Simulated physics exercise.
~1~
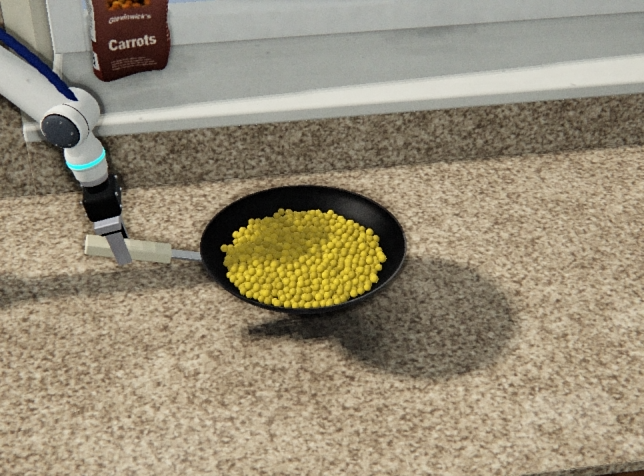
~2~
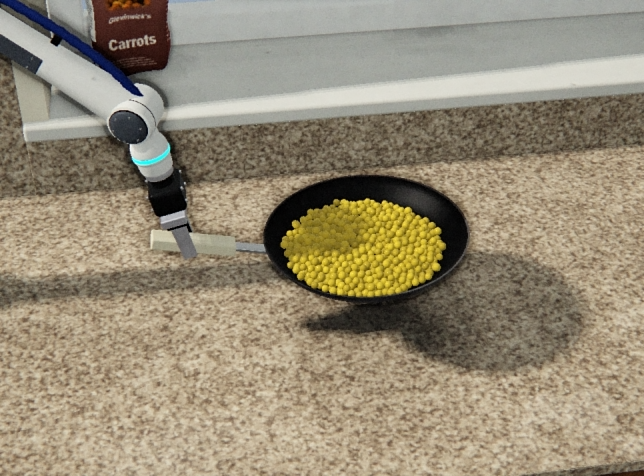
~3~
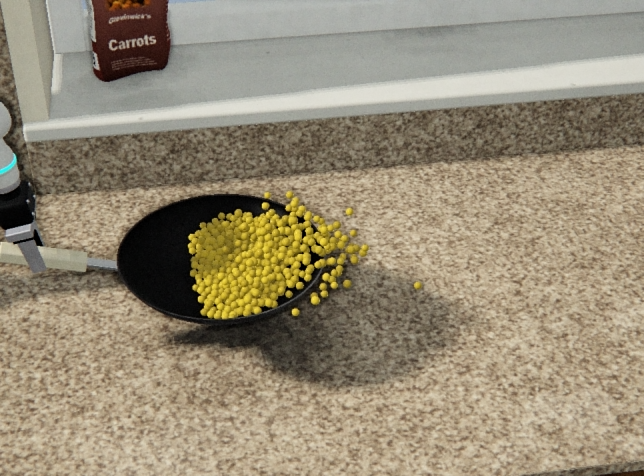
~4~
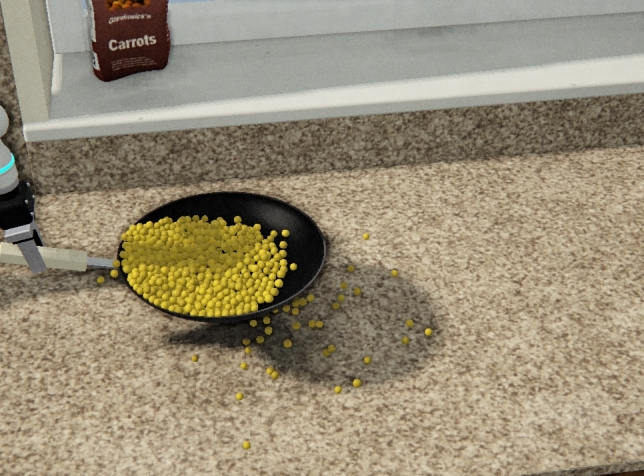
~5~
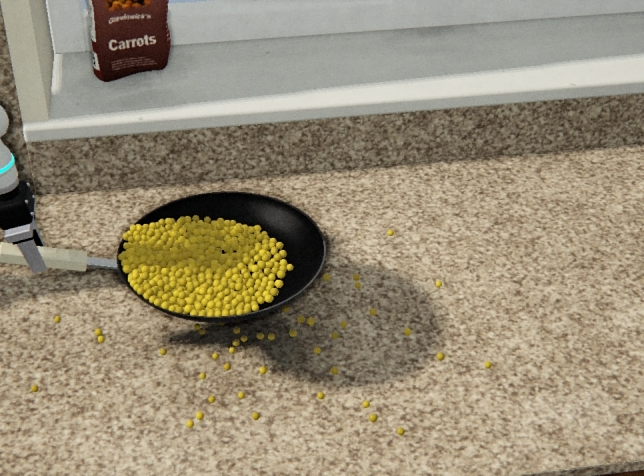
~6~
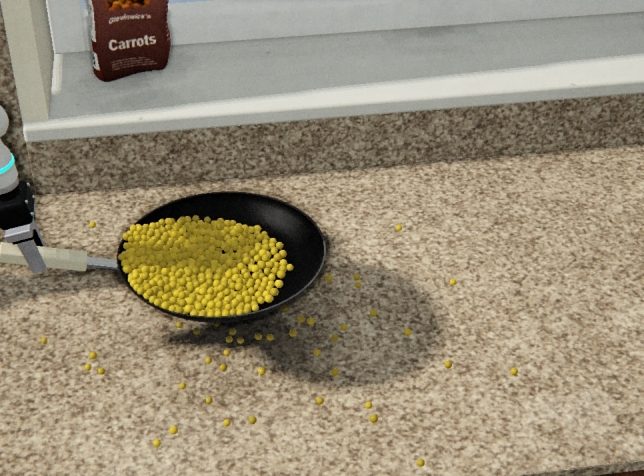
A robot gripper holding a black frying pan full of small yellow beads moves it right, then pulls it back left, and some beads spill over the far rim and scatter across the speckled countertop, while most remain heaped in the pan as it stays still.
